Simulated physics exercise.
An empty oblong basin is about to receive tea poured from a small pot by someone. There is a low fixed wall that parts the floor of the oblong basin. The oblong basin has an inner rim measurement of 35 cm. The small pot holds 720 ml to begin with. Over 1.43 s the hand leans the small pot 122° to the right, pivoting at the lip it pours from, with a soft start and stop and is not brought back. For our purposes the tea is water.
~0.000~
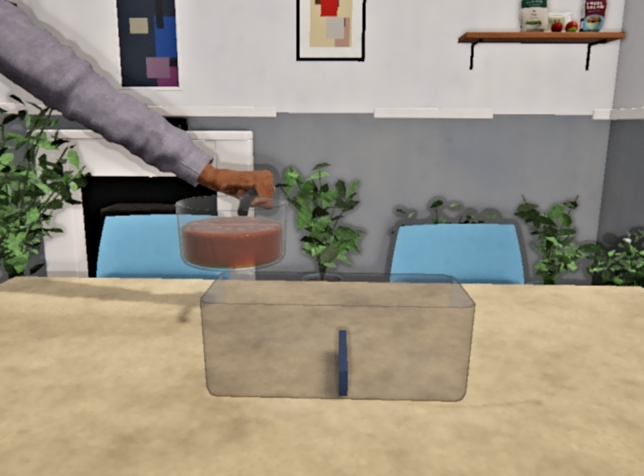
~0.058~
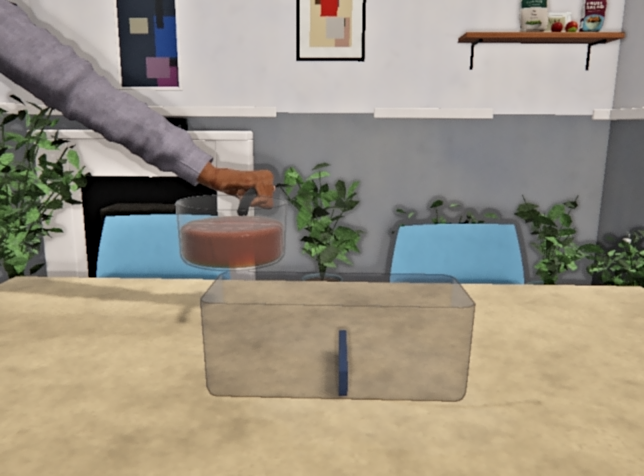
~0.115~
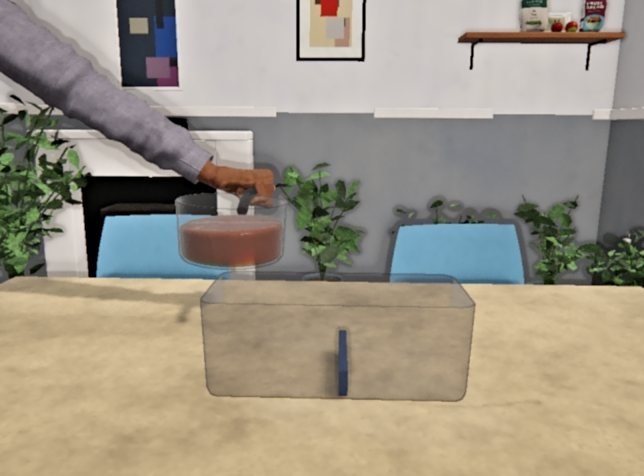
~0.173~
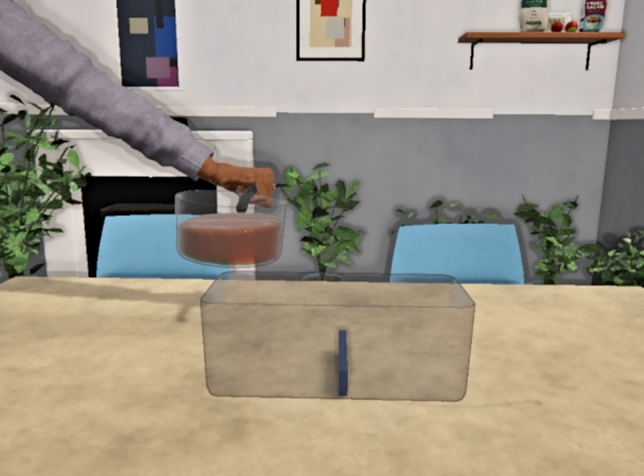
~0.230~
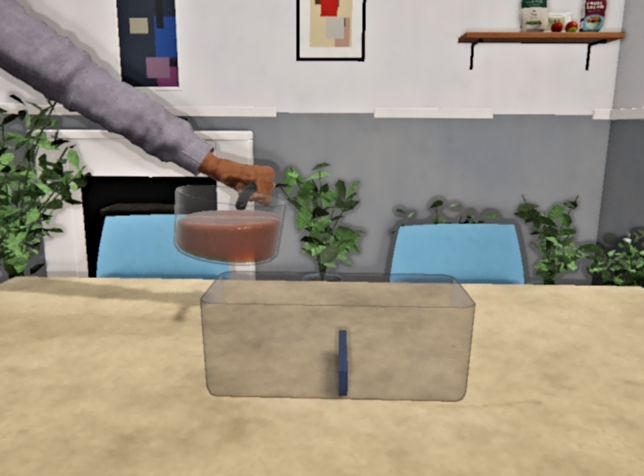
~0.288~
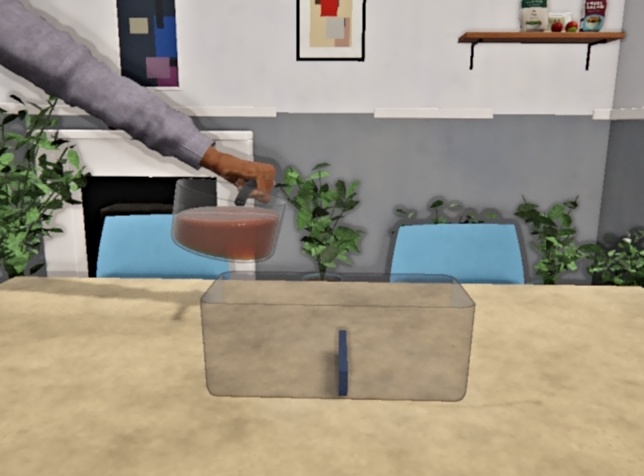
A hand slowly tilting a small clear pot of reddish-brown liquid rightward above an empty transparent oblong basin on a table.
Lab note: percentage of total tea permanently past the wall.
Approx. 87 %.
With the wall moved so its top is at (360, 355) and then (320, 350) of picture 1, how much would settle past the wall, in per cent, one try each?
70 in a hundred, followed by 90 in a hundred.
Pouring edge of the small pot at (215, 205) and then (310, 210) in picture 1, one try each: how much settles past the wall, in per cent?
I'd expect close to 10 per cent and then close to 95 per cent.
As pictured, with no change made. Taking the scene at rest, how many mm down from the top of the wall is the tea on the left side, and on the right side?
About 34 mm left, about 10 mm right.
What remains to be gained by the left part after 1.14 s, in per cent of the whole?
Around 4 per cent.
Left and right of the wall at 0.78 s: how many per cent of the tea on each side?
I'd say some 5 in a hundred on the left and 0 on the right.
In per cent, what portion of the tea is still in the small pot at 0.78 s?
Near 64 in a hundred.
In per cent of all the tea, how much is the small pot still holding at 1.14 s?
About 7 % is still there.
By 0.78 s the tilt is 70° and 65 per cent is still to pour, 5 is left of the wall and 0 right of it.
By 1.14 s the tilt is 110° and 7 per cent is still to pour, 9 is left of the wall and 69 right of it.
By 1.52 s the tilt is 122° and 0 per cent is still to pour, 10 is left of the wall and 89 right of it.
By 1.93 s the tilt is 122° and 0 per cent is still to pour, 13 is left of the wall and 87 right of it.
At rest 13 per cent lies left of the wall, 87 right of it and 1 outside.
